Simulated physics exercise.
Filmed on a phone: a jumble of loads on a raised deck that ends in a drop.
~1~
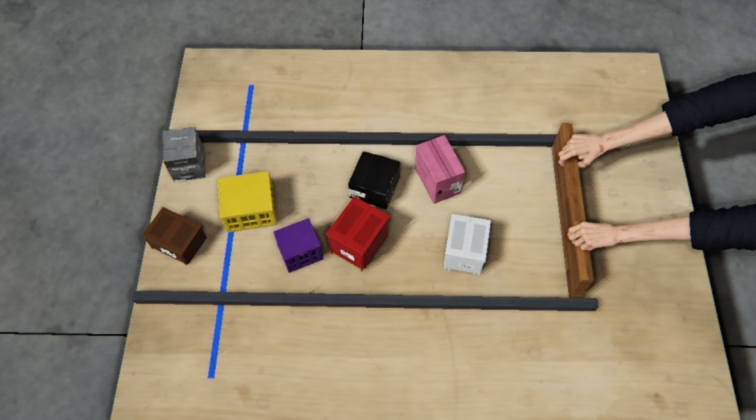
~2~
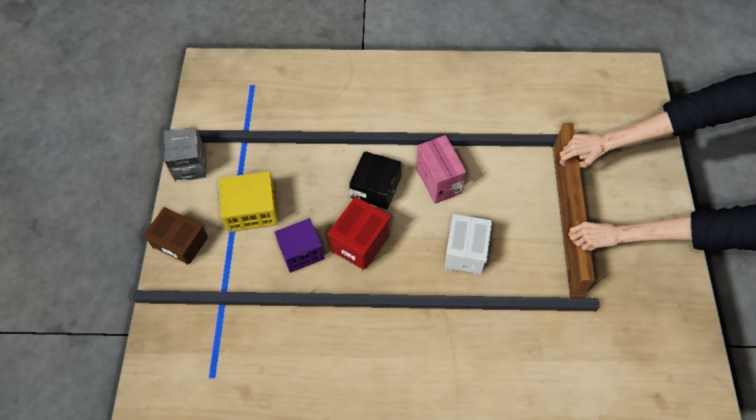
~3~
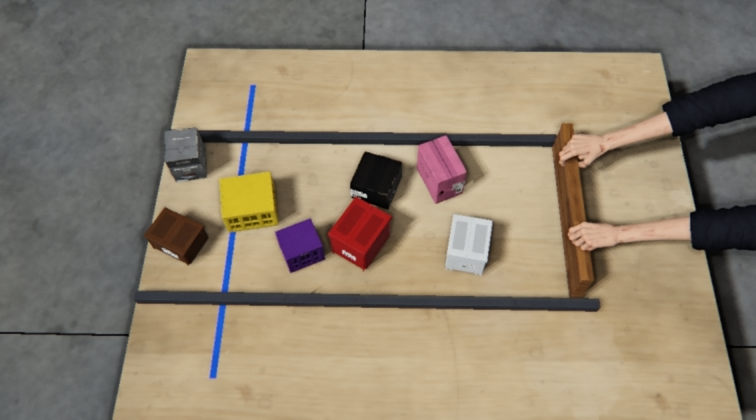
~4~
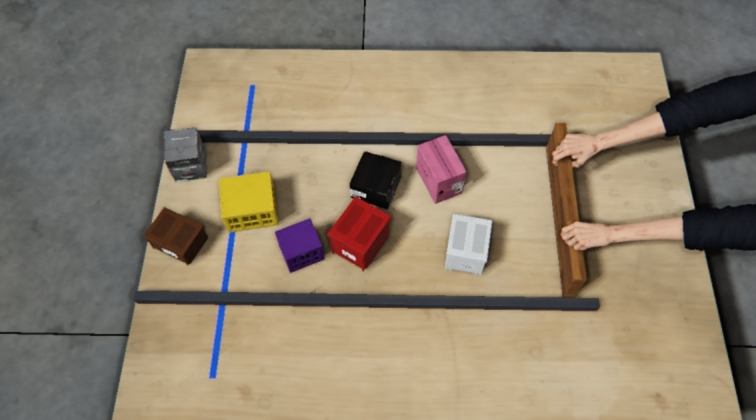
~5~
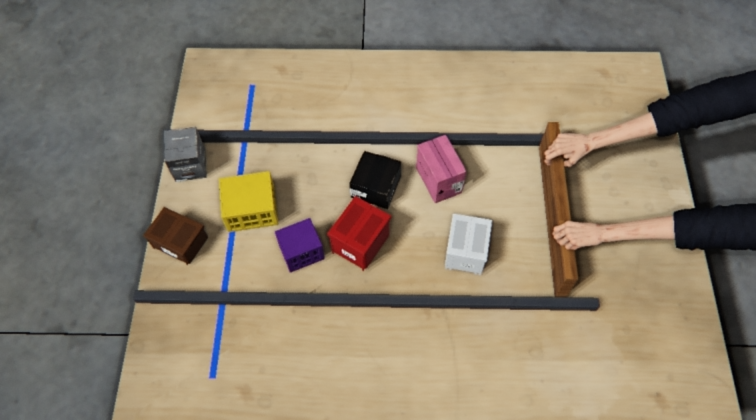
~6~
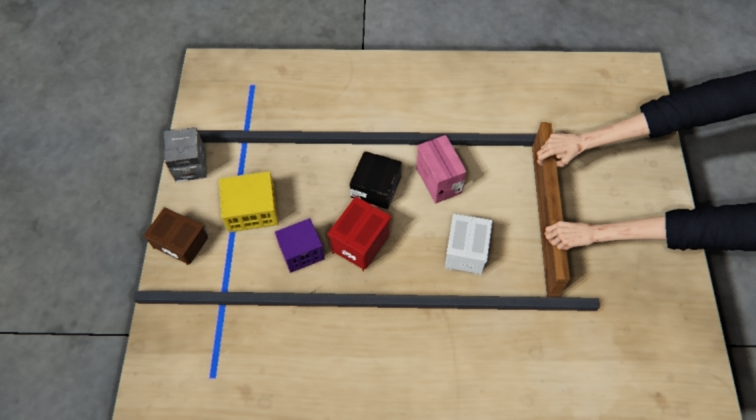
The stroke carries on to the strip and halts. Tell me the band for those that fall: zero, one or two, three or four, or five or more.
Outcome: The number that fall off is three or four.
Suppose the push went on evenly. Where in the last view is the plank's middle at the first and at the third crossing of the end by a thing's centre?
At (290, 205) for the first, at (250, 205) for the third.
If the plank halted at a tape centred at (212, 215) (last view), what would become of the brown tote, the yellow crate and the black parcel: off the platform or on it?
The brown tote is lost; the yellow crate is lost; the black parcel remains up.
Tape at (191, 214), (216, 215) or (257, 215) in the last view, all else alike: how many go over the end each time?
In that order 6, 4 and 1.
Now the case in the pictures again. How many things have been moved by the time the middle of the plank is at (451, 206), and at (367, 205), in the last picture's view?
At the one place 2, at the other 5.
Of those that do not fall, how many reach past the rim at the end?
That would be 0.
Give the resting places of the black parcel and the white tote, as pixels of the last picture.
The black parcel stops around (185, 182); the white tote around (208, 243).
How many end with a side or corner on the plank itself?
It touches 2.
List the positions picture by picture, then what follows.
The first frame shows grey box (184, 155); brown tote (176, 237); yellow crate (248, 202); plank (571, 208); tape (233, 215).
The second frame shows brown tote (177, 236); black parcel (376, 180).
The third frame shows yellow crate (249, 202); purple crate (300, 246).
The fourth frame shows grey box (186, 155); red tote (360, 235).
The fifth frame shows brown tote (177, 236); plank (557, 208).
The sixth frame shows grey box (186, 155); brown tote (177, 237); yellow crate (249, 202); plank (549, 208); tape (235, 215).
Soon after, none off yet; grey box at rest near (186, 155); brown tote at rest near (177, 237); yellow crate at rest near (249, 202).
After that, none off yet; grey box at rest near (186, 155); brown tote displaced about its own width near (148, 233); yellow crate displaced about its own width near (192, 197).
In the end, the number that fall off is three or four; gone, purple crate, yellow crate, brown tote and grey box.
